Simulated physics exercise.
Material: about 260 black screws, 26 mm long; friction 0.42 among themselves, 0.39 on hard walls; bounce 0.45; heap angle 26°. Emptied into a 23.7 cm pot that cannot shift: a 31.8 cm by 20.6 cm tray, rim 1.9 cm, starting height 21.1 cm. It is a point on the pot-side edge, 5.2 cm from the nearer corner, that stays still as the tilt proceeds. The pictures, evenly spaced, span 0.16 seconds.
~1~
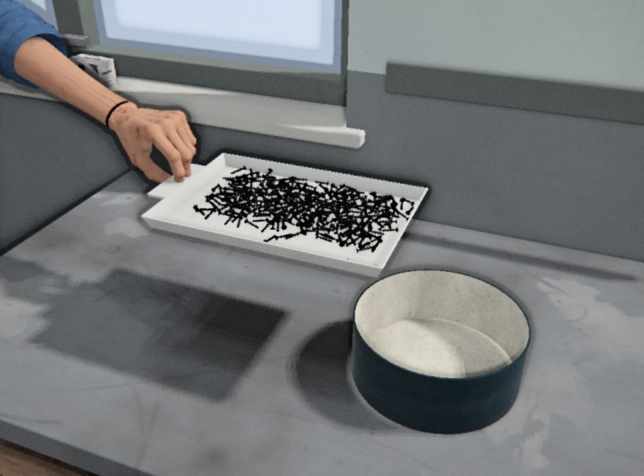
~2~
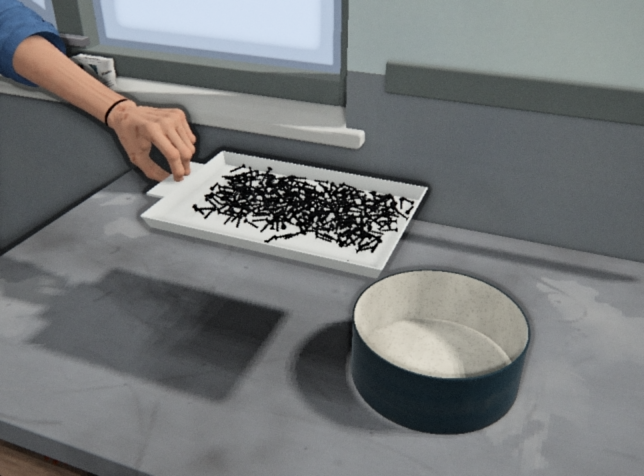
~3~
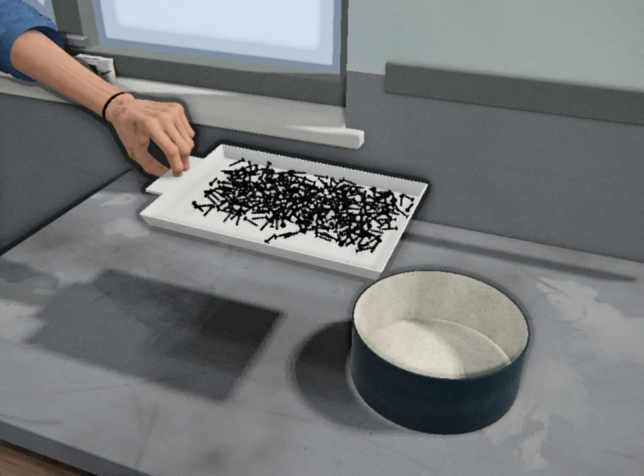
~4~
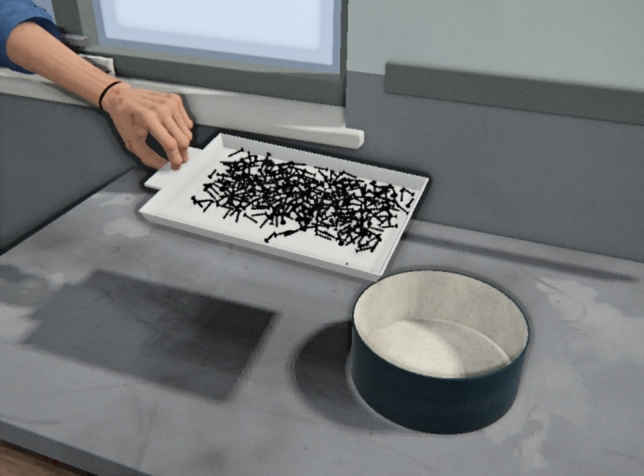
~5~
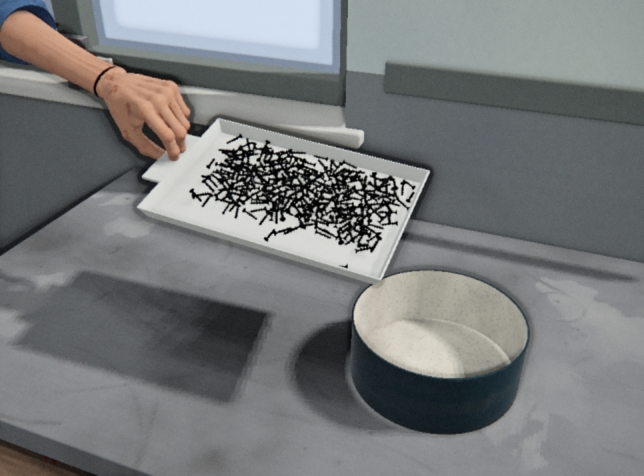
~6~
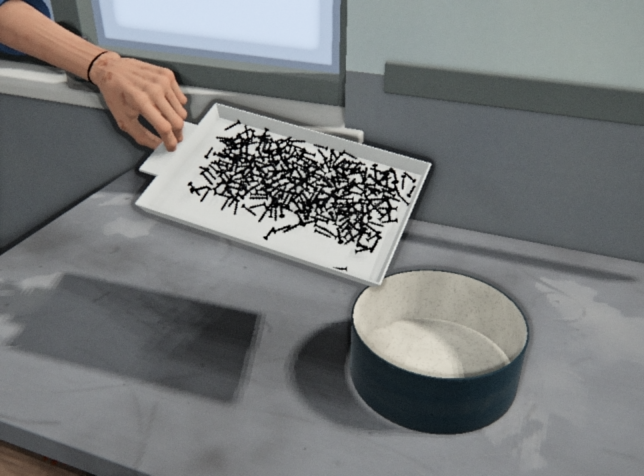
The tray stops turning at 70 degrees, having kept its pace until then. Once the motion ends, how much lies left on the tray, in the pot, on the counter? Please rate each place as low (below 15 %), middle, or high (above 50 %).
Tray: Low, pot: Low, counter: High.
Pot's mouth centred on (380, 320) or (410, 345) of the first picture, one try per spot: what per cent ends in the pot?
Estimates: 40 % and 60 %, in that order.
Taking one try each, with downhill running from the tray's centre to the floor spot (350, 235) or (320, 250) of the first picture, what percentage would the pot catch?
Approximately 85 percent, then 15 percent.
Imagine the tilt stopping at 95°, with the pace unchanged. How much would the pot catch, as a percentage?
Result: Close to 5 %.
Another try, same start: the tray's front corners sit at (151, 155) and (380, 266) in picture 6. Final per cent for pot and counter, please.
Pot: 90, counter: 5.
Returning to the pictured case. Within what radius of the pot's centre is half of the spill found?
About 22 centimetres.
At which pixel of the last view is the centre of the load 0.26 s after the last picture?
Near (306, 215).
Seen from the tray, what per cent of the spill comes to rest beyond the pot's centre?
Roughly 20 per cent.
Then, 0.16 s after the last picture, tilt 48 degrees; the tray holds 100 %, the pot 0 %.
Then, 0.26 s after the last picture, tilt 65 degrees; the tray holds 100 %, the pot 0 %.
Then, 0.49 s after the last picture, tilt 70 degrees; the tray holds 5 %, the pot 5 %.
In the end, tray 5 %, pot 5 %, counter 90 %.
